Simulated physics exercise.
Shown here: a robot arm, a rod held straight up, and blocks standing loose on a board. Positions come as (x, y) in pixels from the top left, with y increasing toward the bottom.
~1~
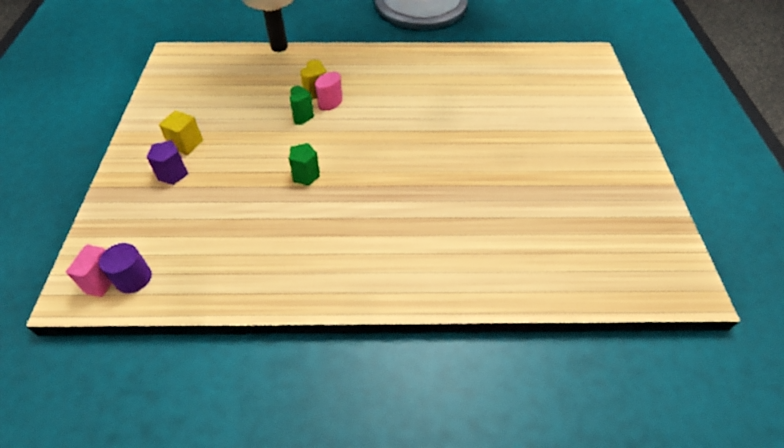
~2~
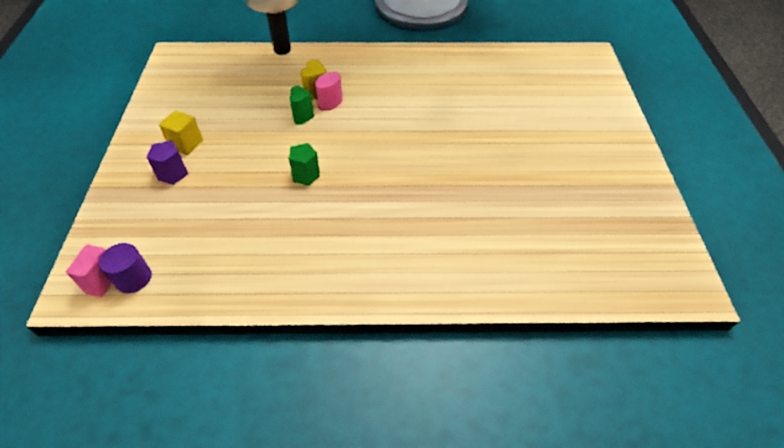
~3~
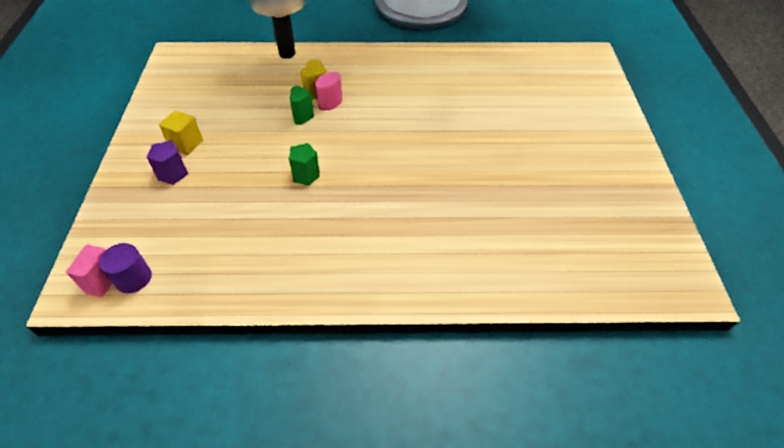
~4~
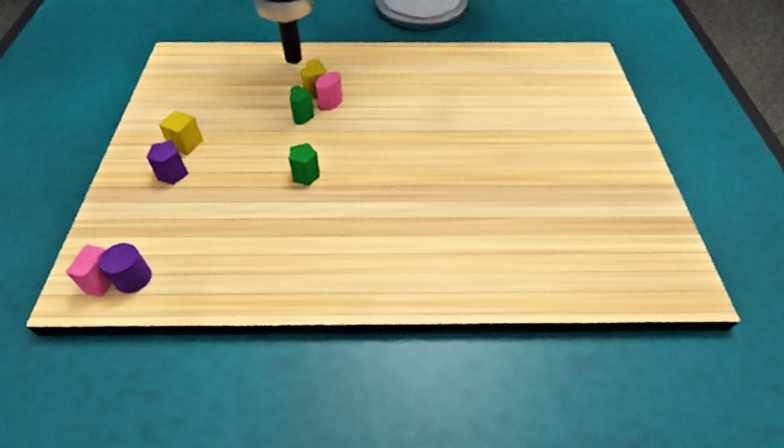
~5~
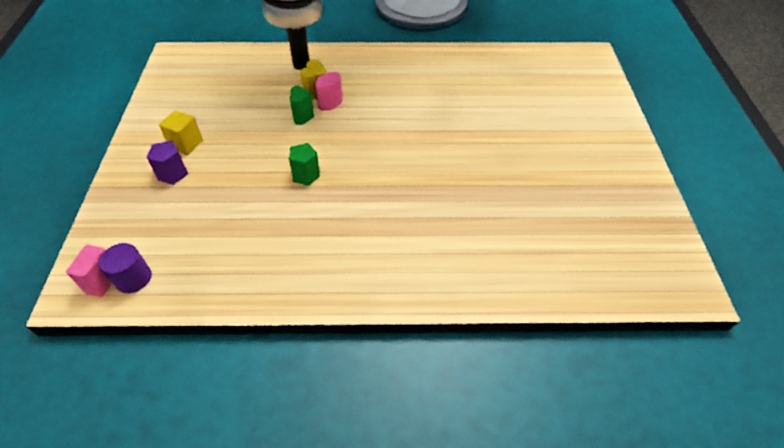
The clip shows a robot arm holding a dark upright rod above a wooden board with loose yellow, green, pink and purple blocks. The rod moves slightly right and toward the viewer, nearing a yellow block, while the blocks stay still.
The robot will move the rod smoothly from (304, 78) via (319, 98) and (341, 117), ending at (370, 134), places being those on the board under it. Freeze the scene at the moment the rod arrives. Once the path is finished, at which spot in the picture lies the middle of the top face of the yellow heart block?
I'd place it at (386, 123), taking the centre of its top.
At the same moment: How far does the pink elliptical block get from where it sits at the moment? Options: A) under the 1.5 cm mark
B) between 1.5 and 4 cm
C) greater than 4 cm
My pick is C.
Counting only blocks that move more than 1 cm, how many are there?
The push will move two blocks.
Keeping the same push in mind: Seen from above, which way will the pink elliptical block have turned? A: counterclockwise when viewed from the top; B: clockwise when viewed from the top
The correct letter is B.
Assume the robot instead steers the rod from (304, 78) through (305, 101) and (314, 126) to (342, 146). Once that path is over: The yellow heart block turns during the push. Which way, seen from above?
Bird's-eye view: Counterclockwise.
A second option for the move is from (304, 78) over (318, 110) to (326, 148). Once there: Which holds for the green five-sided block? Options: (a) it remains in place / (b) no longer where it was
It's a.
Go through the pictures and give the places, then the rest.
The first picture shows rod's lower end at (279, 48); green heart block at (299, 93); yellow heart block at (313, 68); pink elliptical block at (328, 79).
The second picture shows rod at (283, 50); blocks still.
The third picture shows rod at (287, 54); blocks still.
The fourth picture shows rod at (294, 59); blocks still.
The fifth picture shows rod at (302, 65); green heart block at (299, 93); yellow heart block at (313, 68); pink elliptical block at (328, 79).
What follows on the original path. One third of the way, rod at (318, 87); yellow heart block at (332, 85), turned 20° anticlockwise; pink elliptical block at (347, 94), turned 15° clockwise.
Two thirds of the way, rod at (341, 106); yellow heart block at (357, 105), turned 20° anticlockwise; pink elliptical block at (374, 114).
At the end, rod at (370, 122); green heart block still; yellow heart block at (386, 123); pink elliptical block at (402, 135), turned 20° clockwise.
